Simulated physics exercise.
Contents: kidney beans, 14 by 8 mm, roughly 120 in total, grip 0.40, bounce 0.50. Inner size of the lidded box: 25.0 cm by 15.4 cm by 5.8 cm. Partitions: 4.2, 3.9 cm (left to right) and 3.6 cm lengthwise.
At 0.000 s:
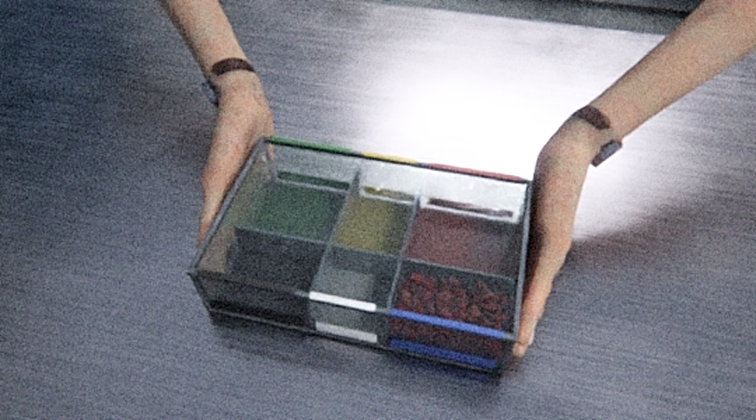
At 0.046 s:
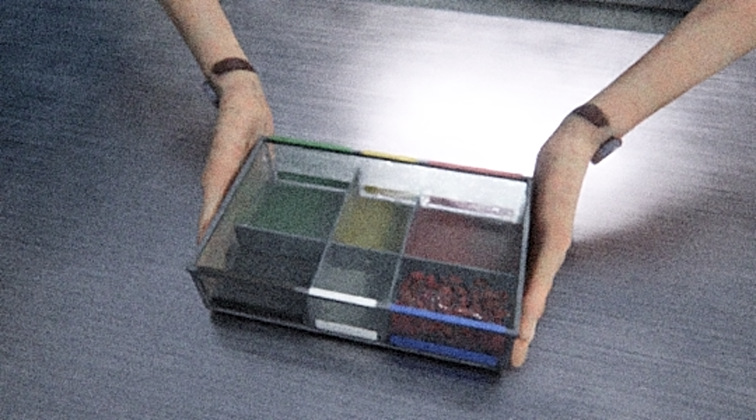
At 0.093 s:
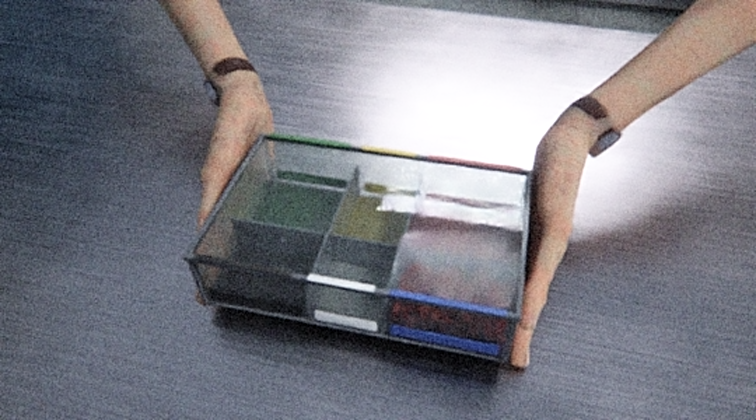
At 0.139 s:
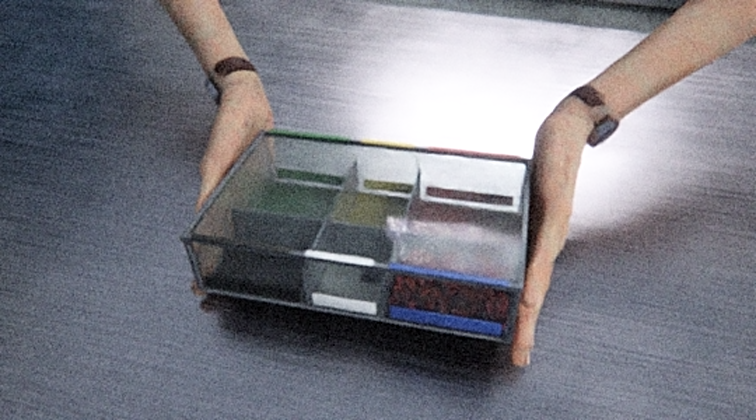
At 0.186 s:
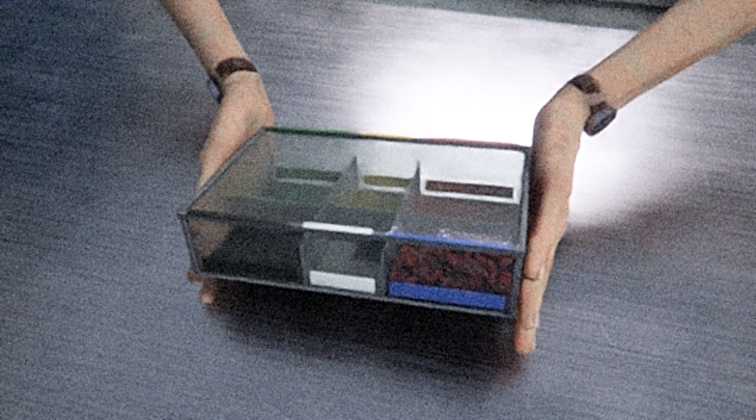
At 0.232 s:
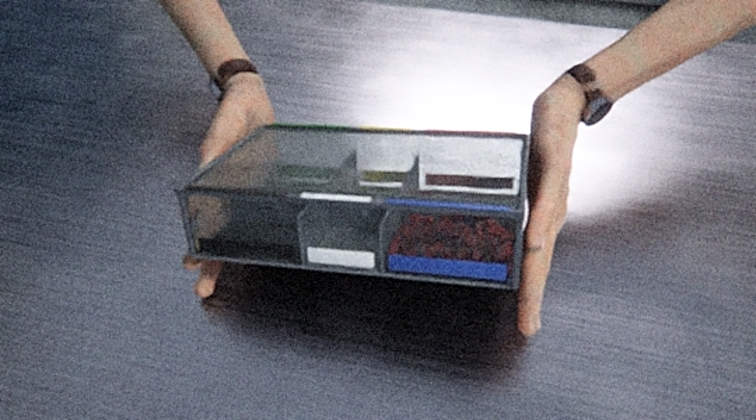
Clear compartmented box with dark red beans in the blue-marked front-right section, being tilted between two hands above a grey surface.
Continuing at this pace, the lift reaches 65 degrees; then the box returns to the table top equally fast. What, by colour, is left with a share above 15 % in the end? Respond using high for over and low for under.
Red compartment high, blue compartment high, green compartment low, yellow compartment low, white compartment low, black compartment low.
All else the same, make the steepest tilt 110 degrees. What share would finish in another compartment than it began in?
I'd say close to 95 percent.
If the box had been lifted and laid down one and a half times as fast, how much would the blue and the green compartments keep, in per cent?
I'd say blue 55 percent, green 0 percent.
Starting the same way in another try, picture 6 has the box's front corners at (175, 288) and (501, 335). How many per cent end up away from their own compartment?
Roughly 5 per cent.
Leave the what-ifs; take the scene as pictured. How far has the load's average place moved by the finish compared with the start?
Around 4.0 centimetres, start to finish.
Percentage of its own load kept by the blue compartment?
70 per cent, roughly.
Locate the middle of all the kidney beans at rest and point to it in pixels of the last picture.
Close to pixel (434, 291).
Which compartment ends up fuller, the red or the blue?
Fuller: Blue.
After 0.65 s, tilt 63 degrees; red 10 %, blue 90 %.
After 0.94 s, tilt 24 degrees; red 25 %, blue 70 %, yellow 5 %.
After 1.32 s, tilt 0 degrees; red 25 %, blue 70 %, yellow 5 %.
At rest (1.7 s), red 25 %, blue 70 %, green 0 %, yellow 5 %, white 0 %, black 0 %.
